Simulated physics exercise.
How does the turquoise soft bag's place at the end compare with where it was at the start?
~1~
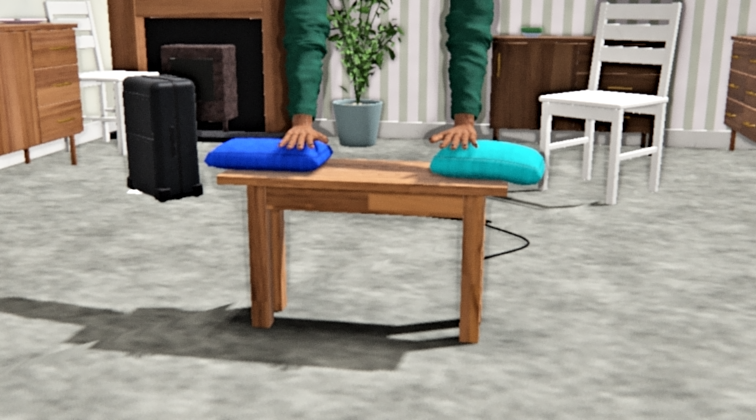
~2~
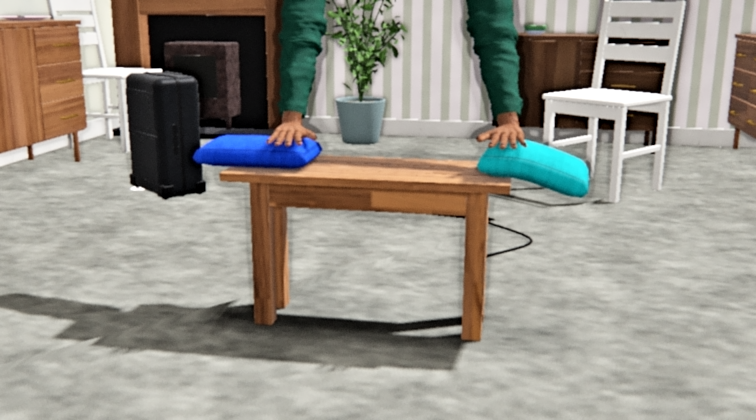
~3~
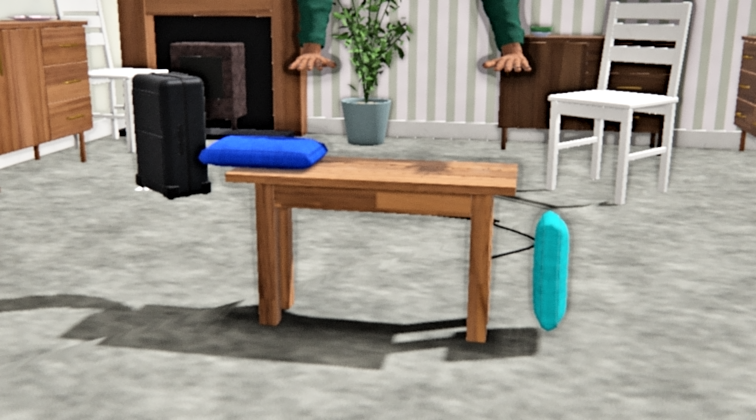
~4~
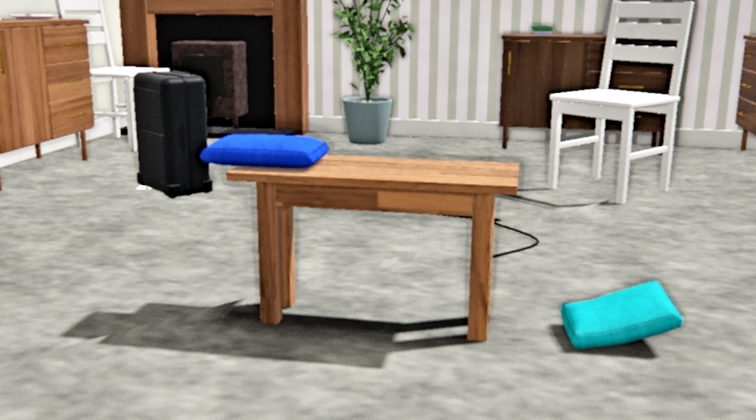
At the start the turquoise soft bag is on the right part of the tabletop under a hand, and at the end it is on the floor, lower down and to the right of the table.
